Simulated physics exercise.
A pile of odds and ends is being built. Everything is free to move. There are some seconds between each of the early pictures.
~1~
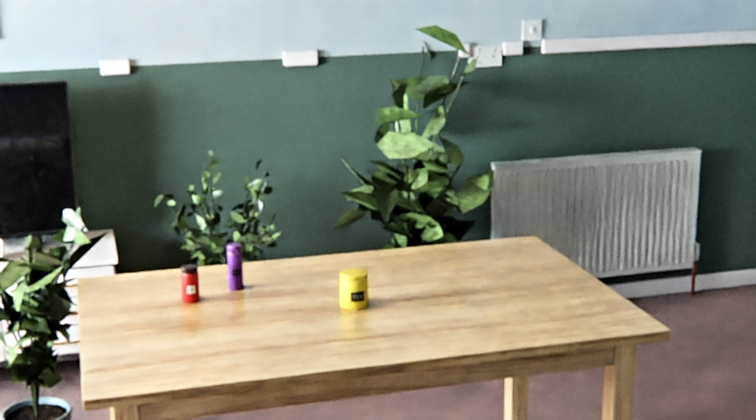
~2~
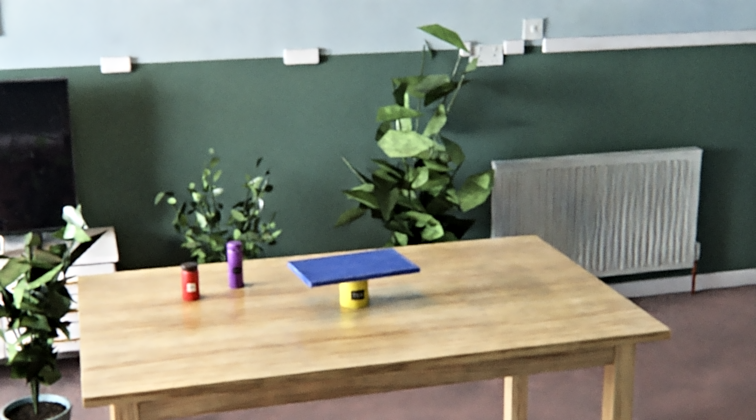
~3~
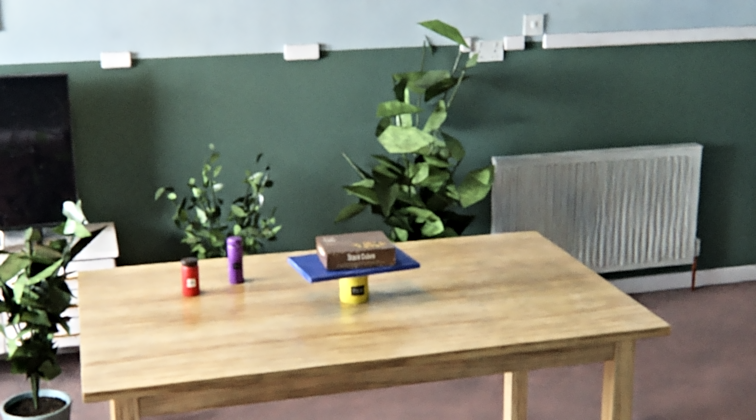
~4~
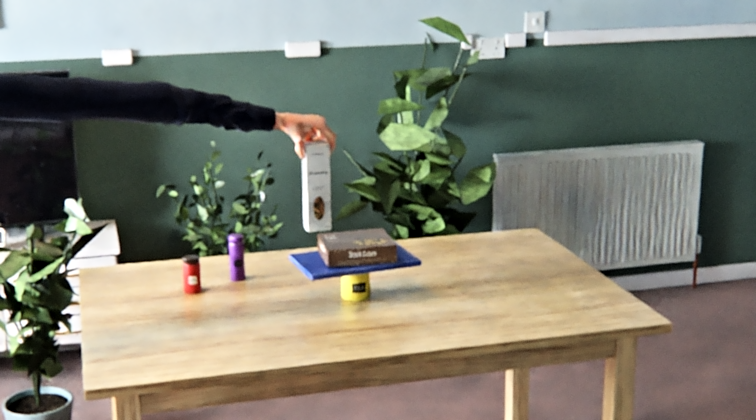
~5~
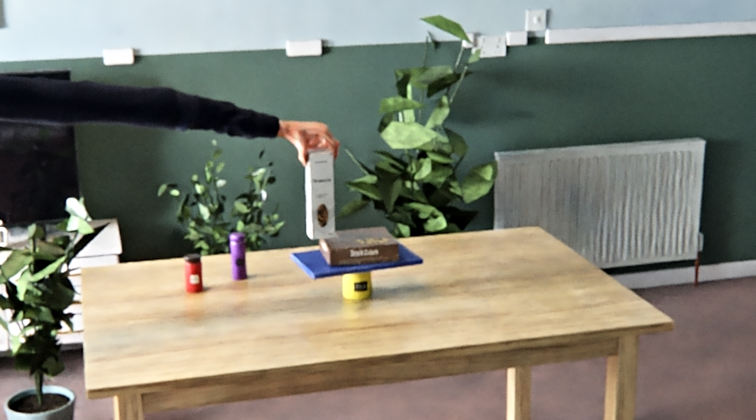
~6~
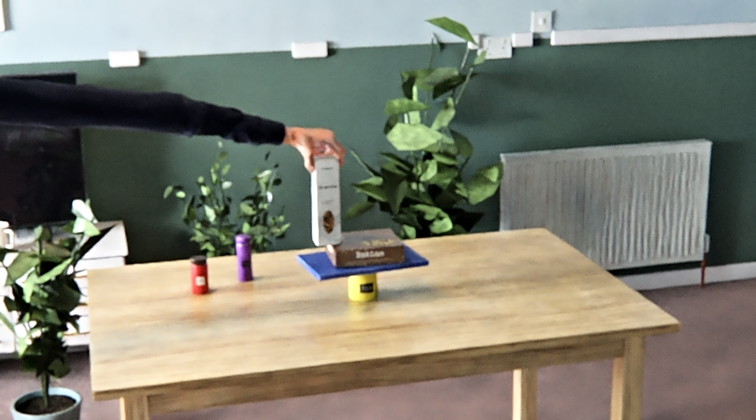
The video shows a blue tray, then a brown packet, appearing on top of a yellow jar beside red and purple shakers on a wooden table, before a hand lowers a white carton onto the tray's left side.
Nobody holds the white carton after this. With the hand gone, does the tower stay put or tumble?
I expect something to leave its place.
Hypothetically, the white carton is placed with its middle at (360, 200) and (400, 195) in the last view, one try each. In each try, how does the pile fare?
The pile remains standing the first time and collapses the second time.
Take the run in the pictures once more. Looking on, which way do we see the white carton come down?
That would be the viewer's left.
Then, 0.50 s on from there, white carton now fallen.
Then, 0.60 s on from there, things are still on the move.
In the end, fallen, white carton; the other 5 unmoved. At the end, from the last picture's camera, white carton near (251, 293). The pile gives way.
